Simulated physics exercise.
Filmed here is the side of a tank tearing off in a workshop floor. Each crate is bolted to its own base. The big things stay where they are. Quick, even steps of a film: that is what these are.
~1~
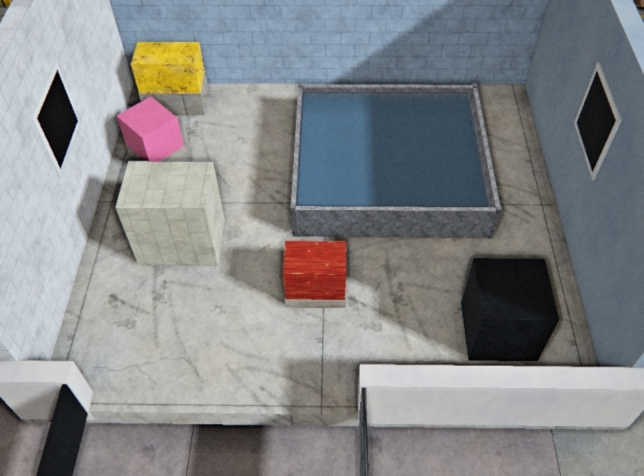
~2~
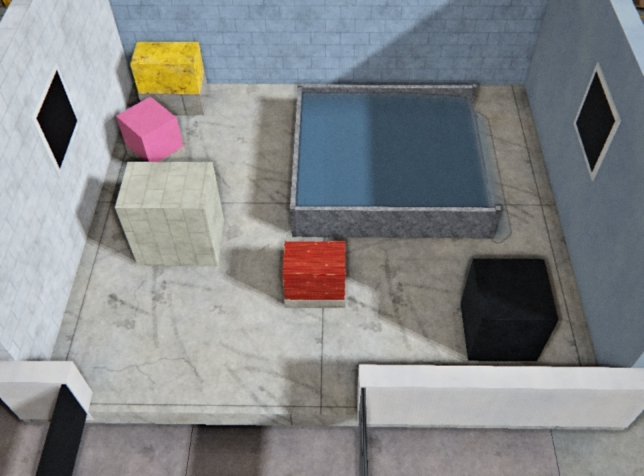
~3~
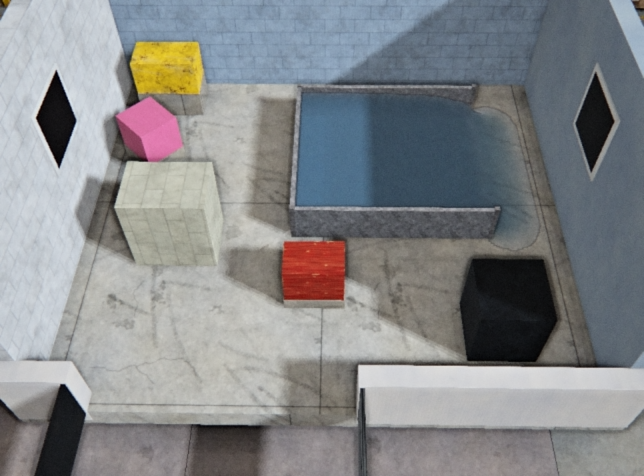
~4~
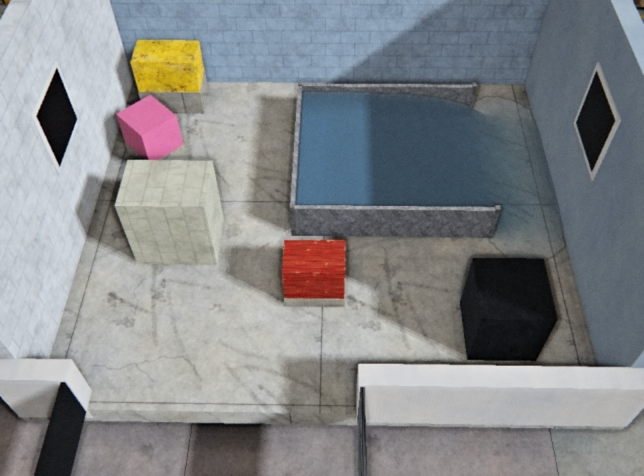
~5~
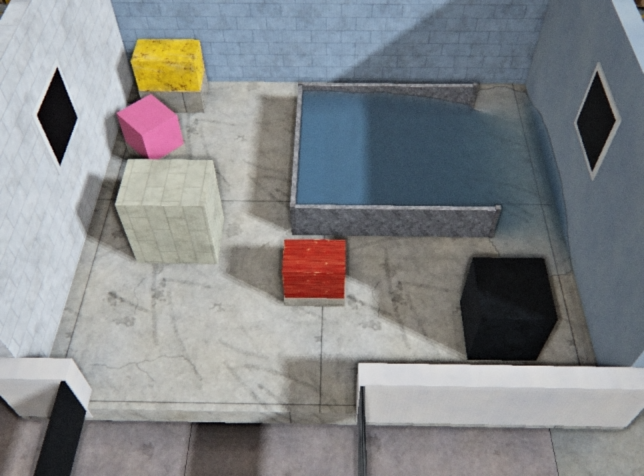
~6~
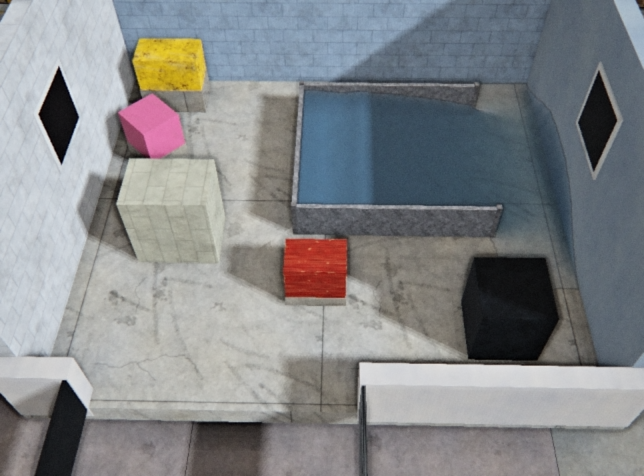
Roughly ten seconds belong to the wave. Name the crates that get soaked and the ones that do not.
Outcome: The red crate is protected by its plinth. The pink crate is protected by its plinth. The yellow crate is protected by its plinth.
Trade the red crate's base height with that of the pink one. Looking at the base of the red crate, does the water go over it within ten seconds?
The red one stays out of it.
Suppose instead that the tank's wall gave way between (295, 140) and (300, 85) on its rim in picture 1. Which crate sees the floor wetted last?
That would be the red-painted one, reached last.
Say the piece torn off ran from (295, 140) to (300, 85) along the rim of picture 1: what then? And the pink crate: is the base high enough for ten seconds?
Looking at it, the pink crate gets overtopped.
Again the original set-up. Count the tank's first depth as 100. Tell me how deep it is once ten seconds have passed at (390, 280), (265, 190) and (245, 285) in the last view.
Estimate: 10, 16, 14 %.
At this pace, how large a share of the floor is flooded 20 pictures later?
Some 50 in a hundred.
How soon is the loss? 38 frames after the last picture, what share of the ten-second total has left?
It should be close to 10 percent by then.
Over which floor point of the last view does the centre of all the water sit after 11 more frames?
Roughly at (453, 176).
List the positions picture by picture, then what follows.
The first frame shows the open tank at (391, 147) is whole and still.
In the second frame, water pours out at (478, 162) and has run to (499, 237).
In the third frame, the front is at (491, 111), out from the gap at (477, 165).
In the fourth frame, the front is at a hidden place, out from the gap at (477, 164).
In the fifth frame, water pours out at (478, 164) and has run to (569, 262).
In the sixth frame, the front is at (575, 281), out from the gap at (479, 164).
A moment on, water covers 15 % of the floor; the red crate not reached, the pink crate not reached, the yellow crate not reached.
Next, water covers 25 % of the floor; the red crate not reached, the pink crate not reached, the yellow crate not reached.
Then, water covers 50 % of the floor; the red crate water round its plinth, the pink crate not reached, the yellow crate water round its plinth.
Later, water covers 95 % of the floor; the red crate water round its plinth, the pink crate water round its plinth, the yellow crate water round its plinth.
In the end, water covers 100 % of the floor; the red crate stayed above the water, the pink crate stayed above the water, the yellow crate stayed above the water.
